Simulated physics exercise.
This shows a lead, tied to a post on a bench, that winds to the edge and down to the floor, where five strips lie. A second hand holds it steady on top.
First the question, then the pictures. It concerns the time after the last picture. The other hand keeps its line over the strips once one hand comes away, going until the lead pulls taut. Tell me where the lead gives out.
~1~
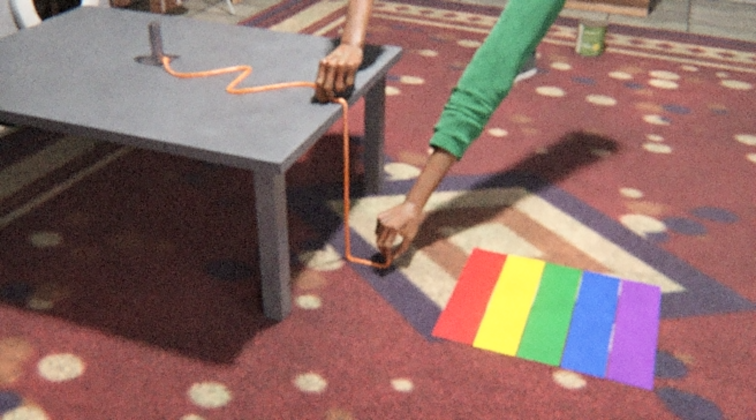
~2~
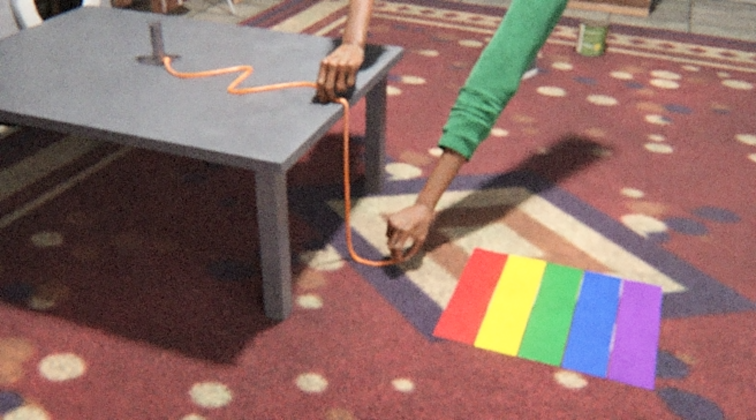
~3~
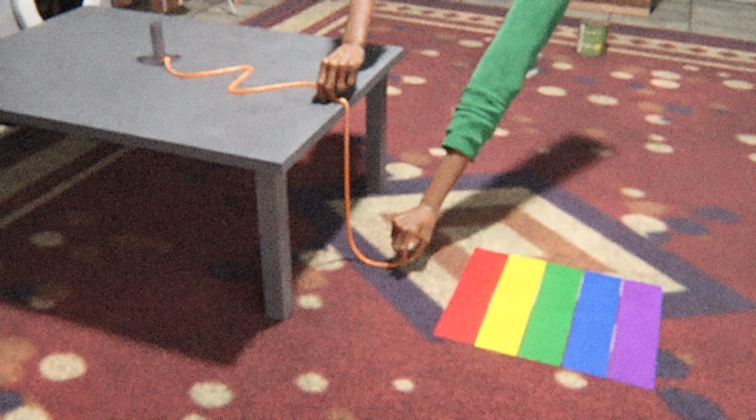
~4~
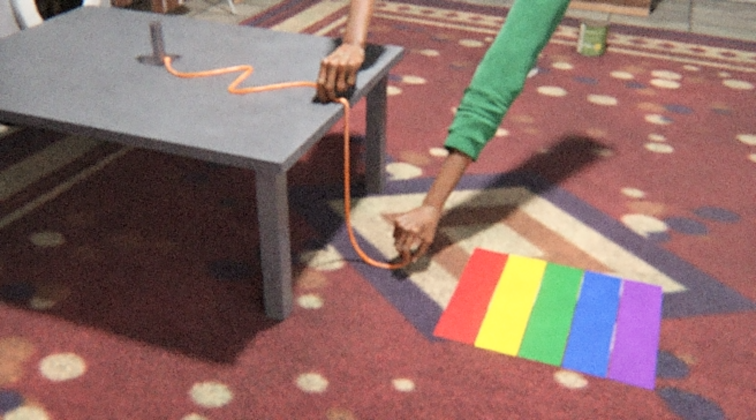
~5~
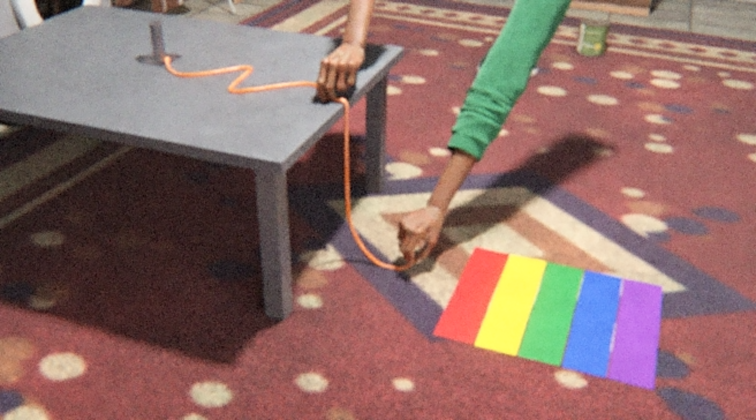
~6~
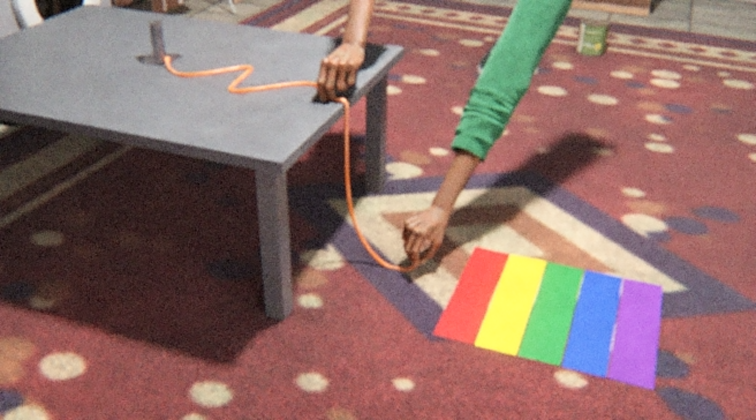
It gives out over the purple strip.
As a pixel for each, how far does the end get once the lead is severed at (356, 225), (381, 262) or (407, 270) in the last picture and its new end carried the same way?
Try 1: (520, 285); try 2: (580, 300); try 3: (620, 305).
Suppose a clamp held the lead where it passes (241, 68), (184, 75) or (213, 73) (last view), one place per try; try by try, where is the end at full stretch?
Approximately at (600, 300), at (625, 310) and at (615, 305), in that order.
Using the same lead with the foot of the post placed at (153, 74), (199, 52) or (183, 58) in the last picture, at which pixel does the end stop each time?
First (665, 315), then (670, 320), and last (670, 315).
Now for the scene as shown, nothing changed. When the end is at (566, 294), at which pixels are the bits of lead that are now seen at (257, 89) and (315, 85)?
Around (346, 97) and (361, 153).
Soon after, end near (566, 294); over green.
Then, end near (614, 305); over blue.
At full stretch, end near (644, 312); over purple. It gets as far as the purple strip.
